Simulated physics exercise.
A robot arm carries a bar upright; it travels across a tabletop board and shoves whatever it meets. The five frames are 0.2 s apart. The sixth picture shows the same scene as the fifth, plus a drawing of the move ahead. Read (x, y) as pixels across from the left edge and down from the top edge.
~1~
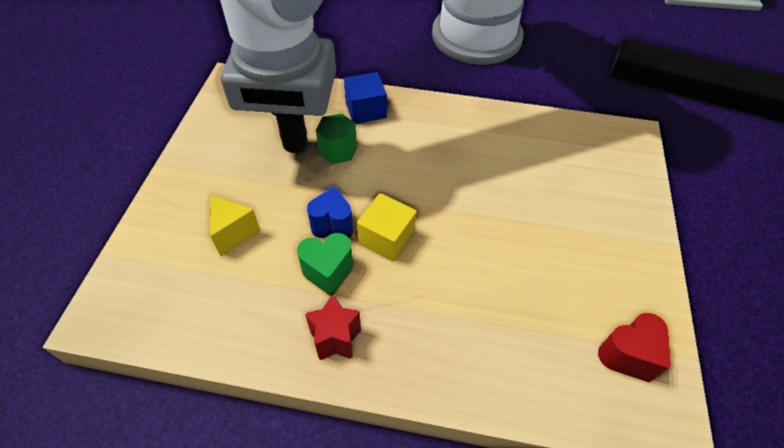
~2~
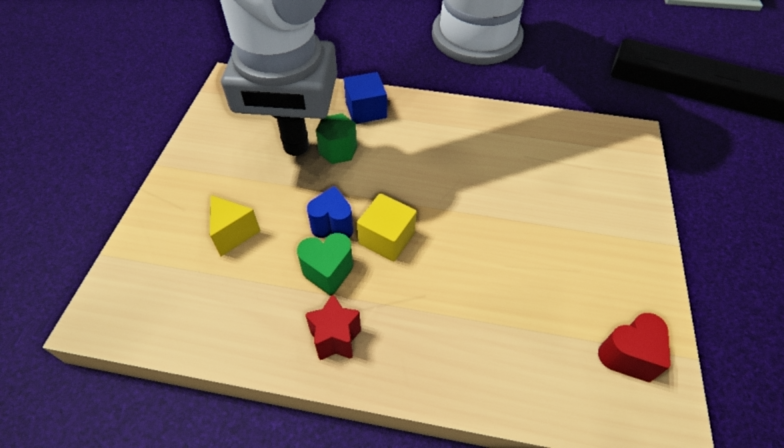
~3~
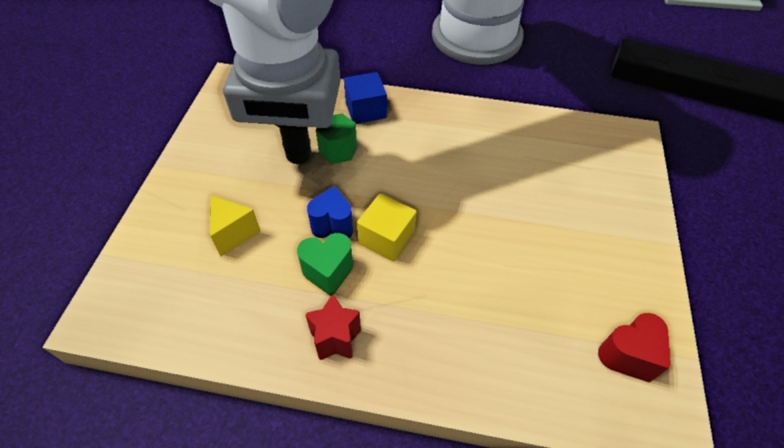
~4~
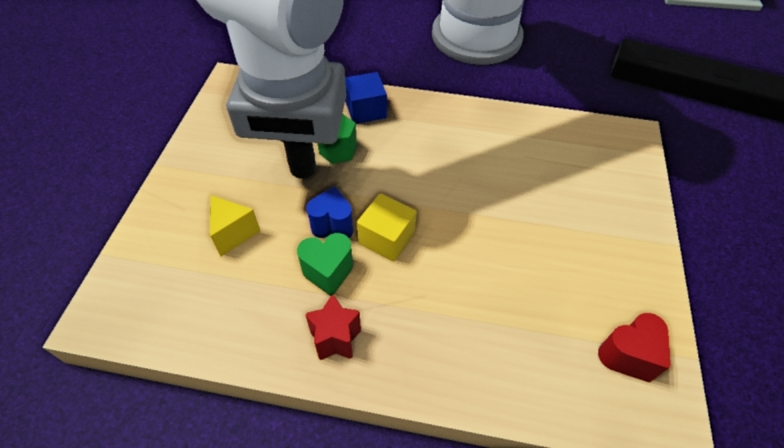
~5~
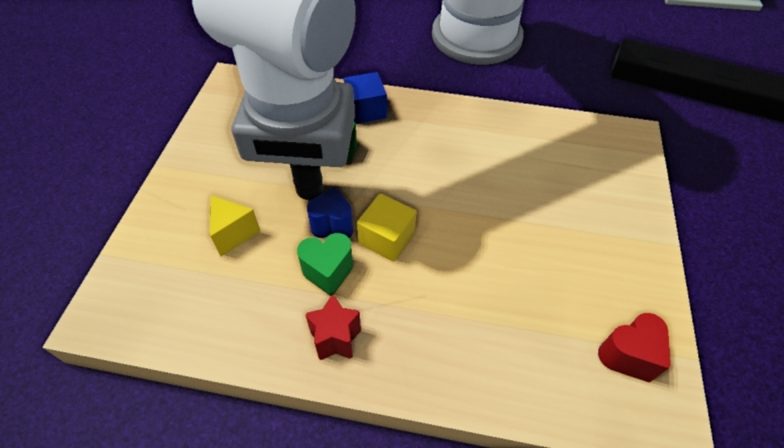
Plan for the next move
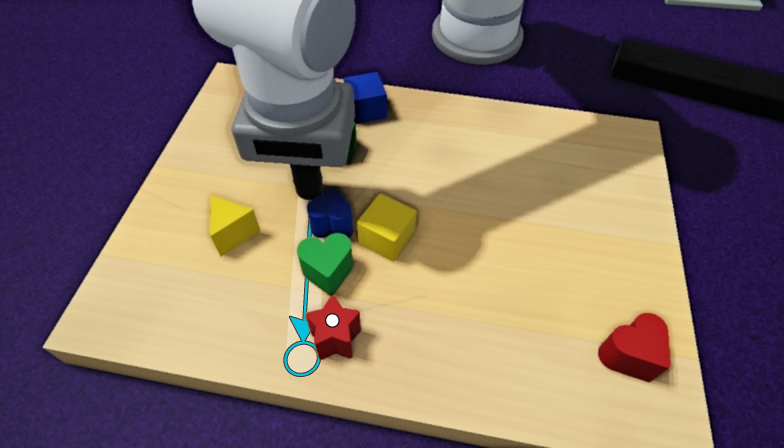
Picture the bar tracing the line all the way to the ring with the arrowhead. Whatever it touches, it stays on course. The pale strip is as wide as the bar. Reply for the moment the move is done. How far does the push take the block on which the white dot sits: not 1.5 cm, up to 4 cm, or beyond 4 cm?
It shifts by less than 1.5 cm.
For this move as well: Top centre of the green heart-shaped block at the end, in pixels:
Its top middle will sit at (338, 281).
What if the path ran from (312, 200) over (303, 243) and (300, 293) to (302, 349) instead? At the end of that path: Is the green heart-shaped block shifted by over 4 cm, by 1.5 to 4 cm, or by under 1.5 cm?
Goes 1.5 to 4 cm.
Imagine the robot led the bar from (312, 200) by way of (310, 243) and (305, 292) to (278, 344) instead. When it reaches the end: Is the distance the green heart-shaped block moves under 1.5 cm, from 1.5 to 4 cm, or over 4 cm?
It goes a little way, 1.5 to 4 cm.
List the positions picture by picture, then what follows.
The first picture shows bar tip at (296, 145); block tops, yellow triangular block at (225, 213); green heart-shaped block at (325, 252); blue heart-shaped block at (330, 205); red star block at (332, 320).
The second picture shows bar at (297, 148); blocks unchanged.
The third picture shows bar at (299, 156); blocks unchanged.
The fourth picture shows bar at (303, 170); blocks unchanged.
The fifth picture shows bar at (310, 190); yellow triangular block at (225, 213); green heart-shaped block at (325, 252); blue heart-shaped block at (330, 205); red star block at (332, 320).
Path on the board, from (312, 200) directly to (302, 358); the dot is on the red star block.
What follows on the original path. One third of the way, bar at (307, 238); blue heart-shaped block at (337, 218), turned 50° anticlockwise.
Two thirds of the way, bar at (304, 291); green heart-shaped block at (337, 279), turned 75° anticlockwise; blue heart-shaped block at (337, 218), turned 50° anticlockwise; red star block at (335, 325), turned 15° clockwise.
At the end, bar at (300, 352); yellow triangular block in place; green heart-shaped block at (338, 281), turned 85° anticlockwise; blue heart-shaped block at (337, 218), turned 50° anticlockwise; red star block at (340, 329), turned 15° clockwise.
